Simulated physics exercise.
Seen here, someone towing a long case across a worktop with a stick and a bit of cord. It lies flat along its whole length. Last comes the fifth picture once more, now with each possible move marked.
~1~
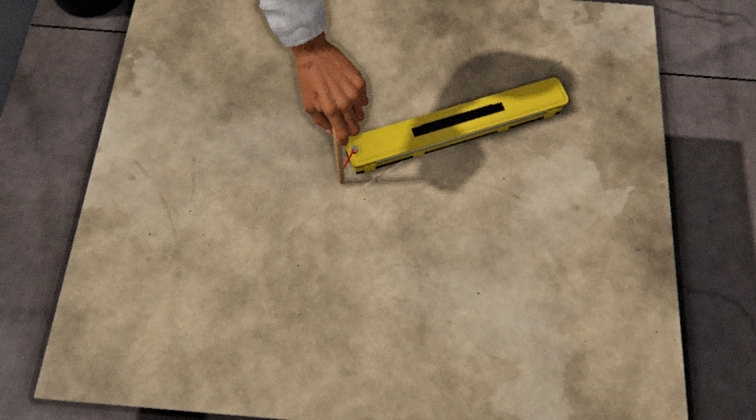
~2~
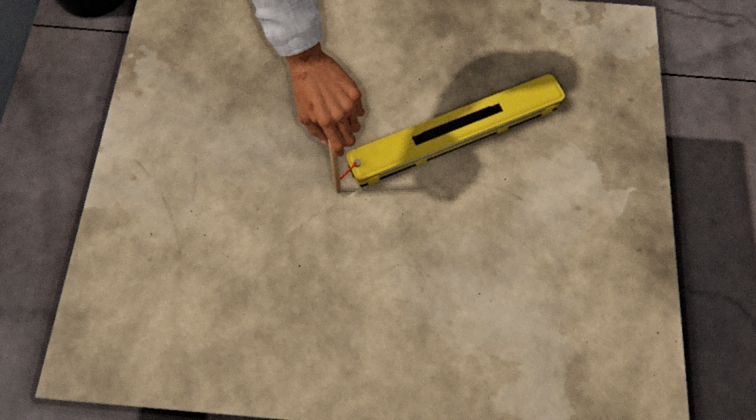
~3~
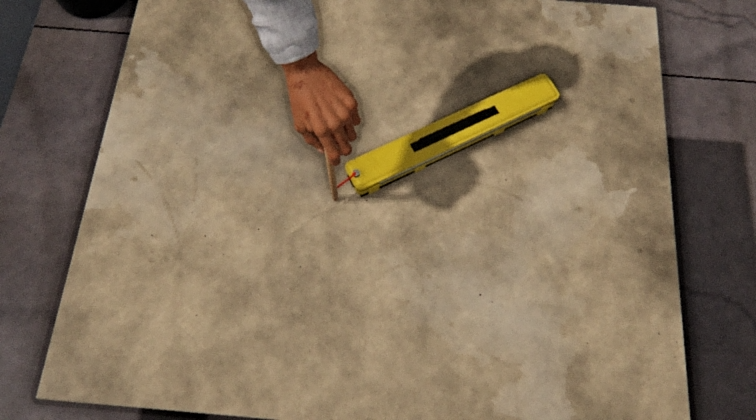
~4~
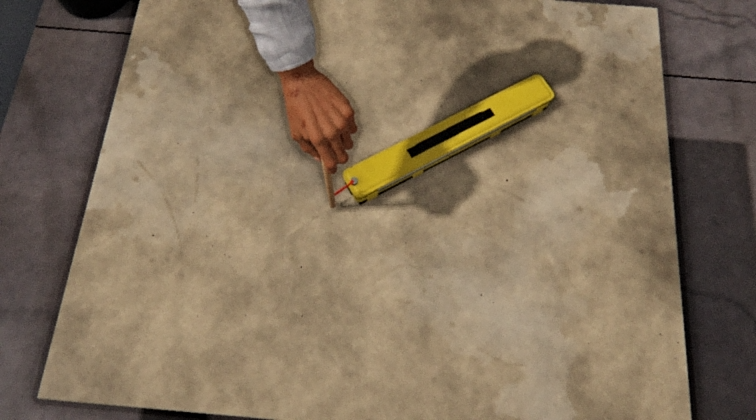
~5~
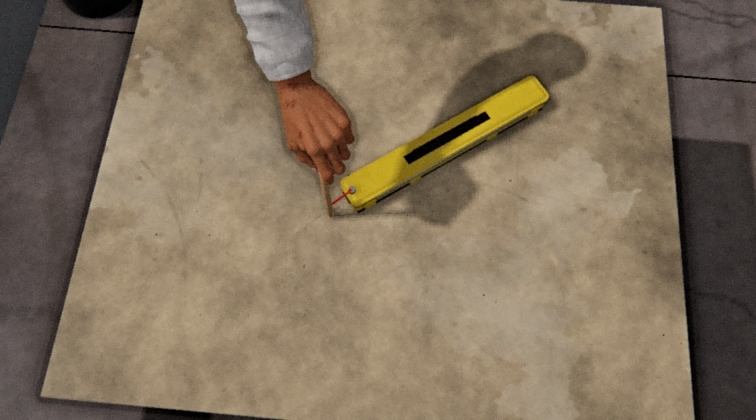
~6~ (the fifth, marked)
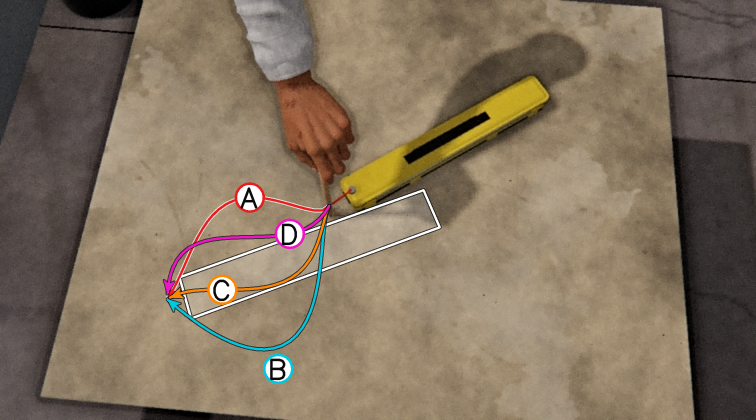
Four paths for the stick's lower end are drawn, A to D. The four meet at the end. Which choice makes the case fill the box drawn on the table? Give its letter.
Take B.
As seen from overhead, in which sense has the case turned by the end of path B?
On that path, clockwise.
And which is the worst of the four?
Path A.
On the copy, A from (329, 206) via (226, 204) to (167, 299); B from (329, 206) via (297, 335) to (167, 299); C from (329, 206) via (275, 285) to (170, 298); D from (329, 206) via (239, 238) to (167, 293); the outline at (311, 252).
On B. First, foot of the stick (314, 301), middle of the case (404, 189).
Then, foot of the stick (239, 345), middle of the case (355, 245).
Finally, foot of the stick (168, 300), middle of the case (313, 254); it lies in the outline.
By contrast, A leaves its middle at (291, 210); C leaves its middle at (306, 233); D leaves its middle at (294, 216).
